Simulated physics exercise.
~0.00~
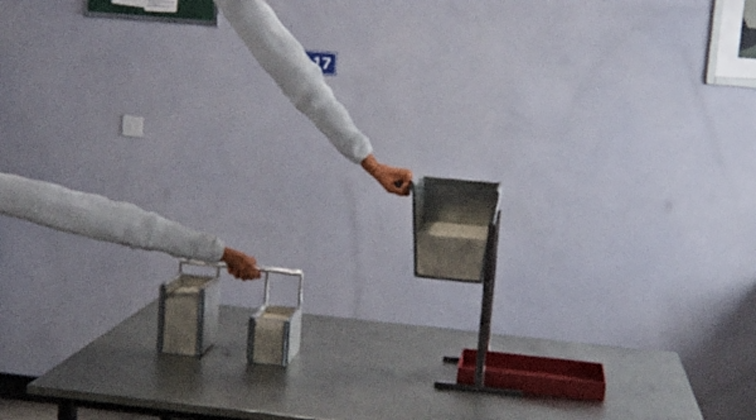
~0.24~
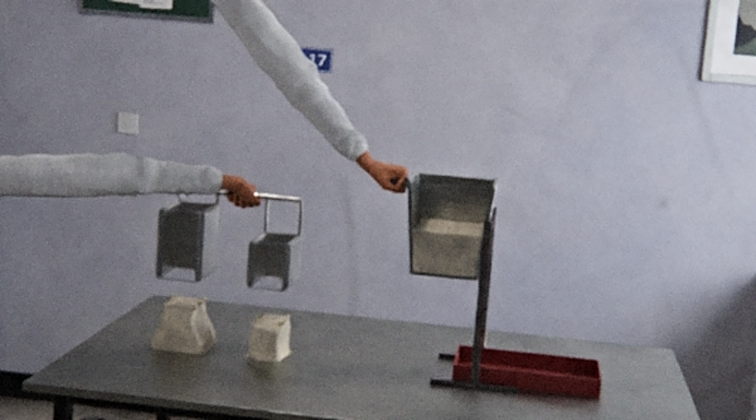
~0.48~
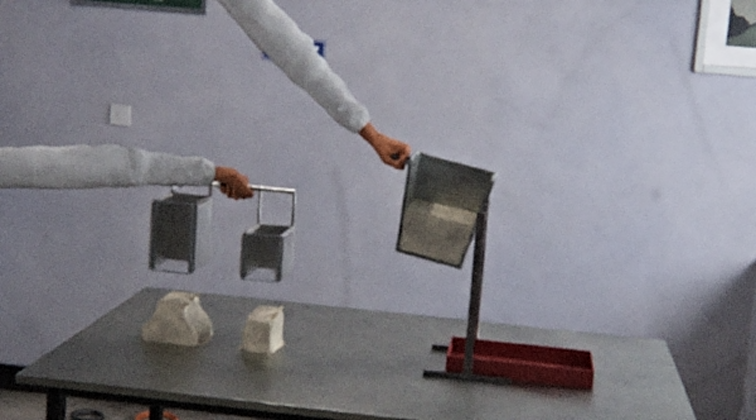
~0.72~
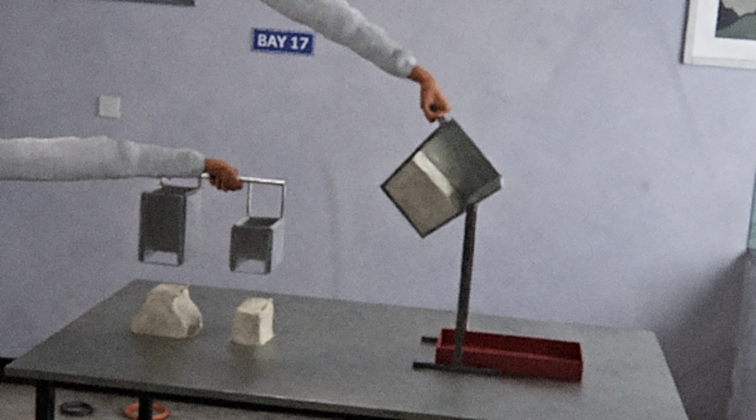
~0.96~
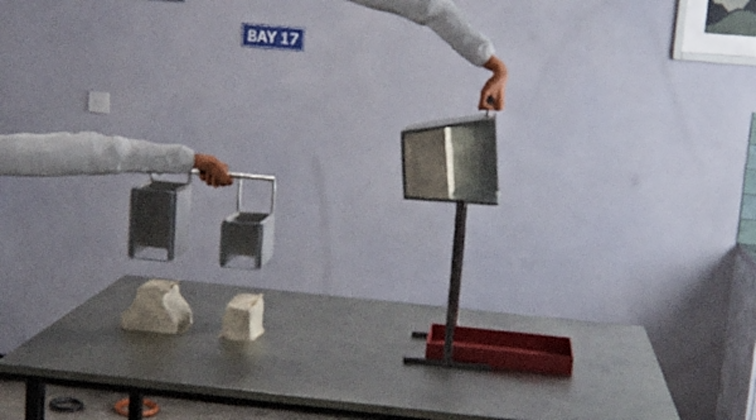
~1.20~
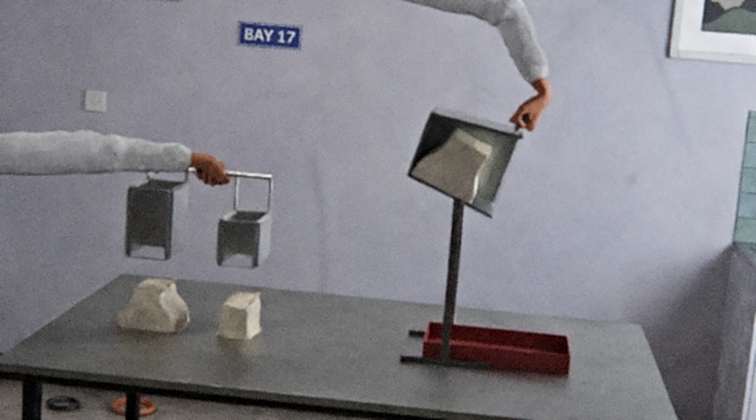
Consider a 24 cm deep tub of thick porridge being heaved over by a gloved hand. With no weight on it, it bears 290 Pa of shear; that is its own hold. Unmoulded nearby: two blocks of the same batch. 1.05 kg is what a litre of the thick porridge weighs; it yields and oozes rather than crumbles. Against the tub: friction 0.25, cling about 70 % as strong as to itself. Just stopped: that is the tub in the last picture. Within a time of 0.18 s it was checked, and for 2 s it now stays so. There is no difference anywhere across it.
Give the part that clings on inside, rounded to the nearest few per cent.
The part that clings on inside is close to 0 %.
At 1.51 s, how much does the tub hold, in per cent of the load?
Some 40 per cent.
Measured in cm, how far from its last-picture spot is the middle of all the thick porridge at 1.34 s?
8 cm.
After 1.34 s, the tub is at 106 degrees and holds 86 %.
After 1.51 s, the tub is at 106 degrees and holds 39 %.
After 1.68 s, the tub is at 106 degrees and holds 0 %.
After 1.85 s, the tub is at 106 degrees and holds 0 %.
After 3.20 s, at the end, the tub is at 106 degrees and holds 0 %.
